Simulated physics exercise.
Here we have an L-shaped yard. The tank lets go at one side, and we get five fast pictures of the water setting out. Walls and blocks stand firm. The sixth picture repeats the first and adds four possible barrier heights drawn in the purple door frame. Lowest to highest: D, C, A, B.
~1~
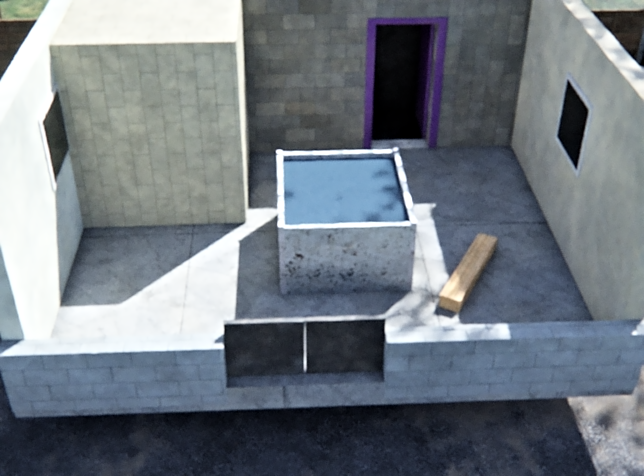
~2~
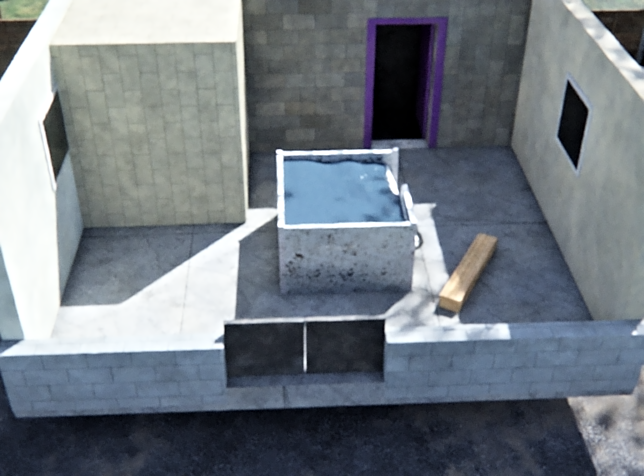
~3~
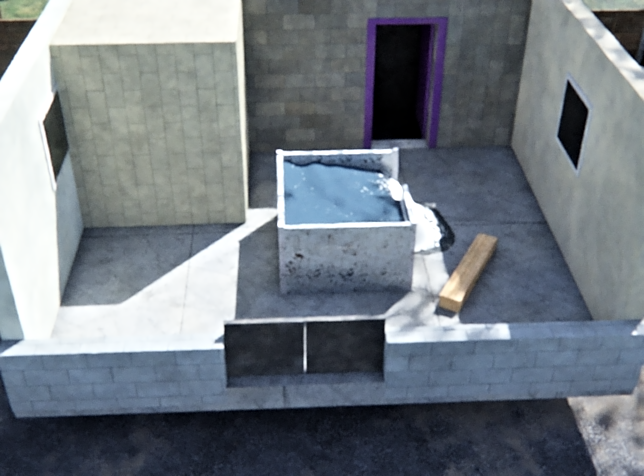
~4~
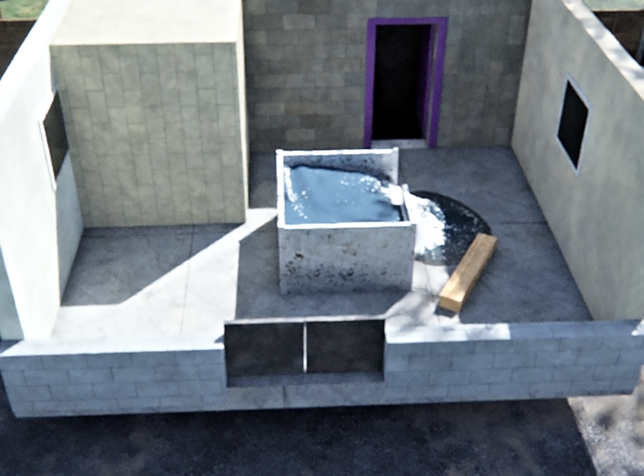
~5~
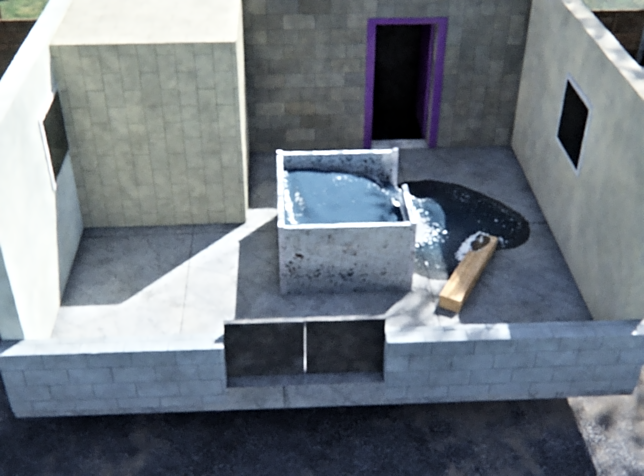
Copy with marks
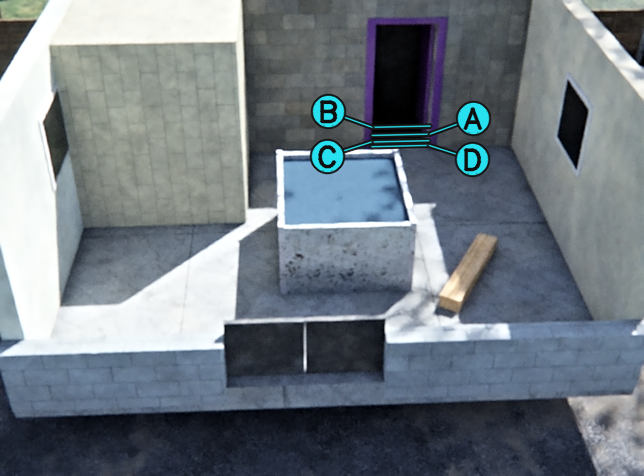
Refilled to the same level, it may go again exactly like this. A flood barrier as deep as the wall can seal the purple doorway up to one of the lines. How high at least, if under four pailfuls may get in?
The answer is mark C.
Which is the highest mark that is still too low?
It is D.
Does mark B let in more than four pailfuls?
No, that is safe.
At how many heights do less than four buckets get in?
Three.
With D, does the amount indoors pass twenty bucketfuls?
No, it does not.
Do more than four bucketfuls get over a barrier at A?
No, not at all.
In cyan, A at (400, 134); B at (401, 126); C at (400, 141); D at (400, 146); from the bottom up D, C, A, B.
With A, nothing gets over.
With B, nothing gets over.
With C, a splash gets over, under a bucket.
With D, about 8 bucketfuls get in.
